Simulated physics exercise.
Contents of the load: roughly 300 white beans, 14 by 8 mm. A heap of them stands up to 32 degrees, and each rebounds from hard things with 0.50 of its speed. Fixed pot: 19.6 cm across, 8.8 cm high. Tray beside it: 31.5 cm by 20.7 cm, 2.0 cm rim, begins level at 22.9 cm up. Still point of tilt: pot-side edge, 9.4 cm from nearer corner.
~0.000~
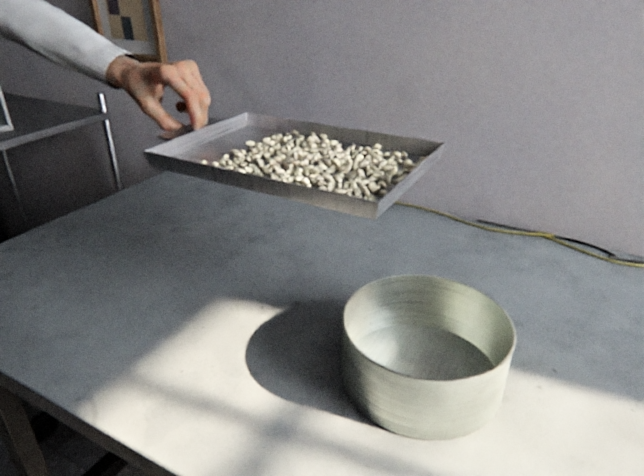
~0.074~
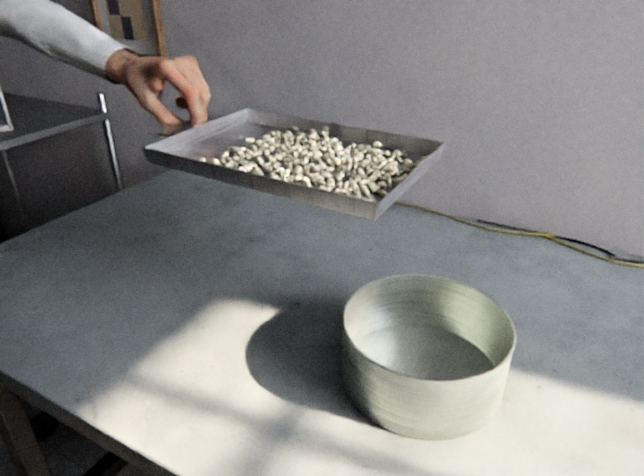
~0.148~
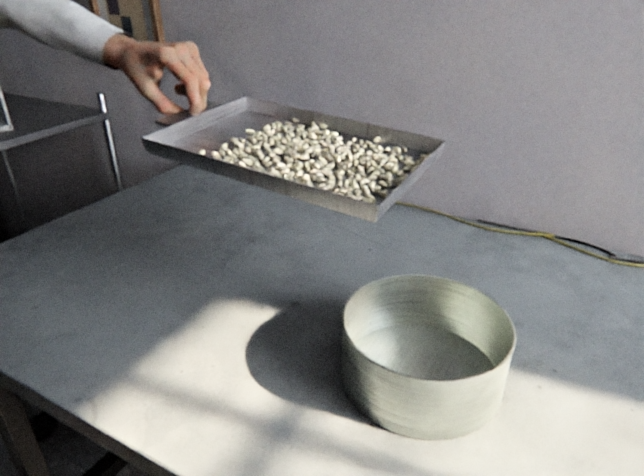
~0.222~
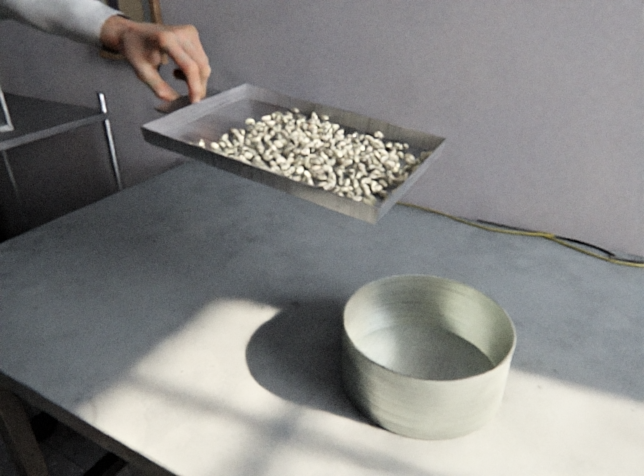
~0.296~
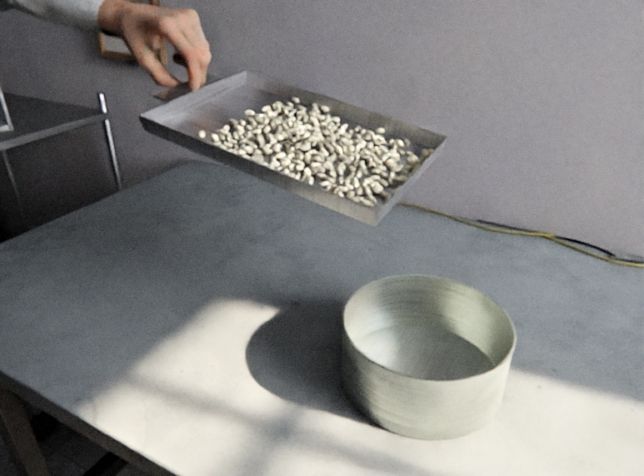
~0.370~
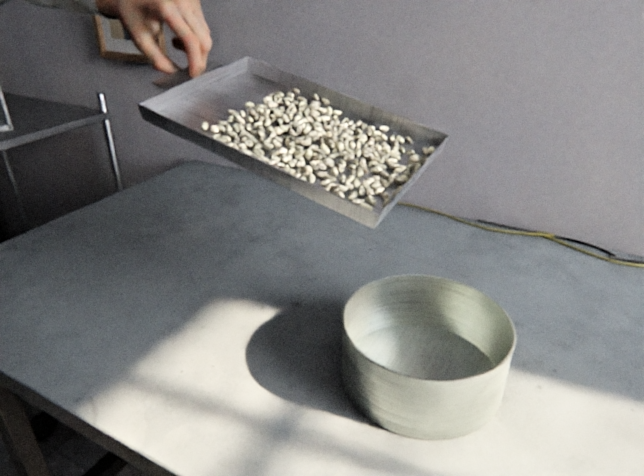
A shallow metal tray of white beans, held at its left end by a hand, tilted steadily down toward the right as the hand rose, above a table with a round, pale pot.
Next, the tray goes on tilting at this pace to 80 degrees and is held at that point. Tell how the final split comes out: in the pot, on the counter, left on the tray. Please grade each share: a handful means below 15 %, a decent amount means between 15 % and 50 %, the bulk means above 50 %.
Pot: The bulk, counter: A handful, tray: A handful.
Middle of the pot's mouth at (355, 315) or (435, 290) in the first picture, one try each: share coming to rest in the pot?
In order, about 85 and about 35 per cent.
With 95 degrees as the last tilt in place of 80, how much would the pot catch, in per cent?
You'd end up with some 100 % in the pot.
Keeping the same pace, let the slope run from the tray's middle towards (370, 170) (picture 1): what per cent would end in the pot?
That would be close to 45 per cent.
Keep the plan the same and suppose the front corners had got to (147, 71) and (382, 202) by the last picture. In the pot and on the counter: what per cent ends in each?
Pot: 50, counter: 25.
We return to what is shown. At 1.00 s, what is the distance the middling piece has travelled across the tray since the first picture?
Roughly 3 cm.
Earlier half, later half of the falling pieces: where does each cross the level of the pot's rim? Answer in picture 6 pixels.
Around (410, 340), then around (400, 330).
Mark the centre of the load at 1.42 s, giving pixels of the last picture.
Near pixel (383, 182).
After 1.00 s, tilt 46 degrees; the tray holds 100 %, the pot 0 %.
After 1.42 s, tilt 66 degrees; the tray holds 95 %, the pot 0 %.
Then, at 1.92 s, tilt 80 degrees; the tray holds 25 %, the pot 70 %.
By 3.6 s all is still; pot 90 %, counter 0 %, tray 5 %.
